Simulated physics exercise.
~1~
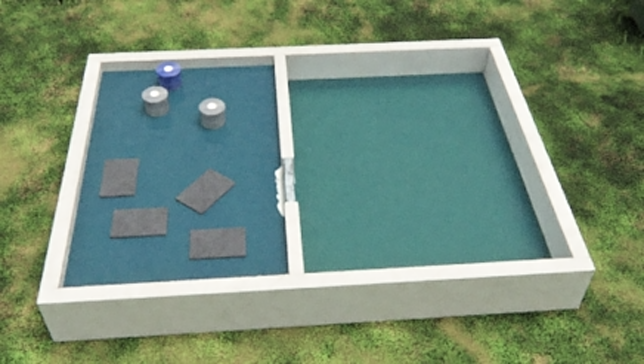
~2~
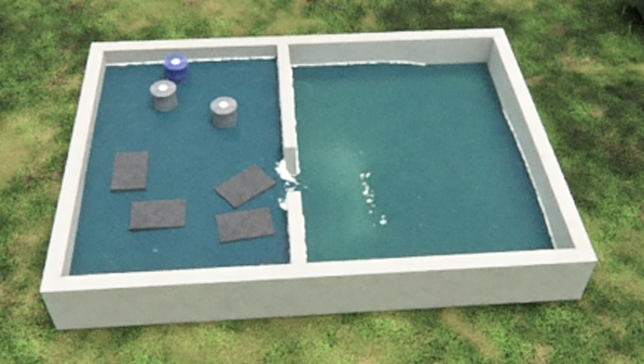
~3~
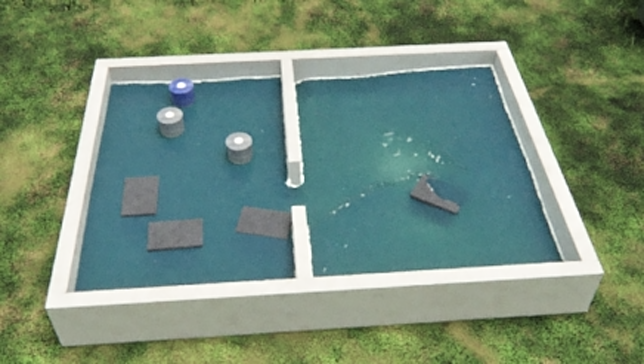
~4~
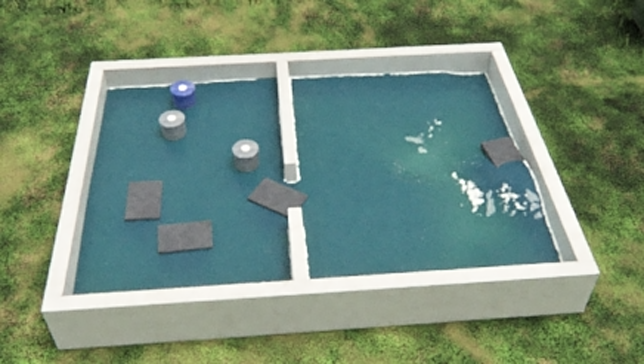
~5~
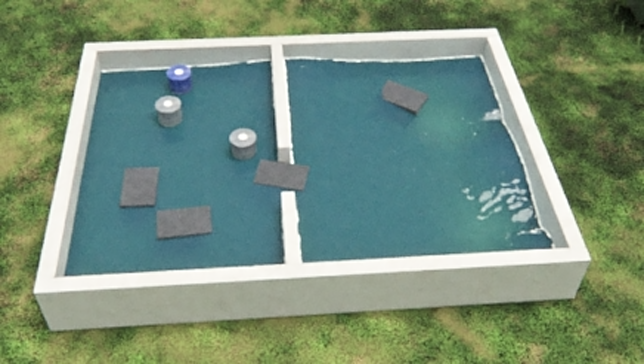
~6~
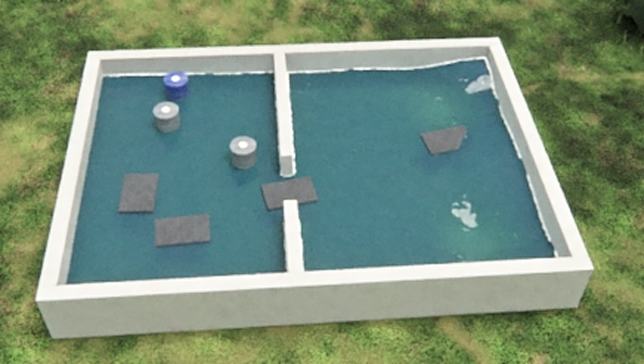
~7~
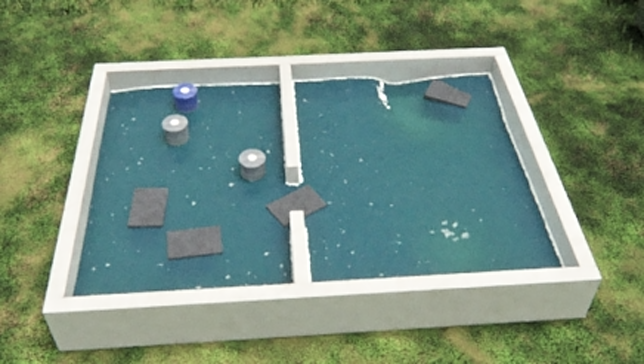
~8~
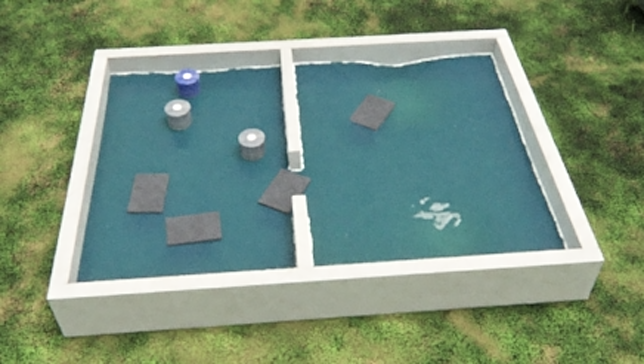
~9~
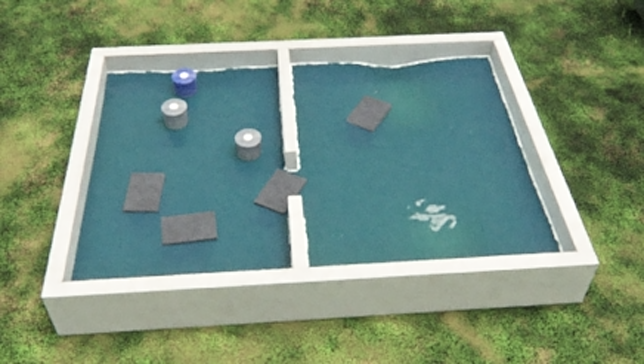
Water surged through a gap in the dividing wall of a white basin, sweeping one dark slab into the right side, where it drifted about and settled toward the back, while another lodged in the gap and the tubs stayed on the left.
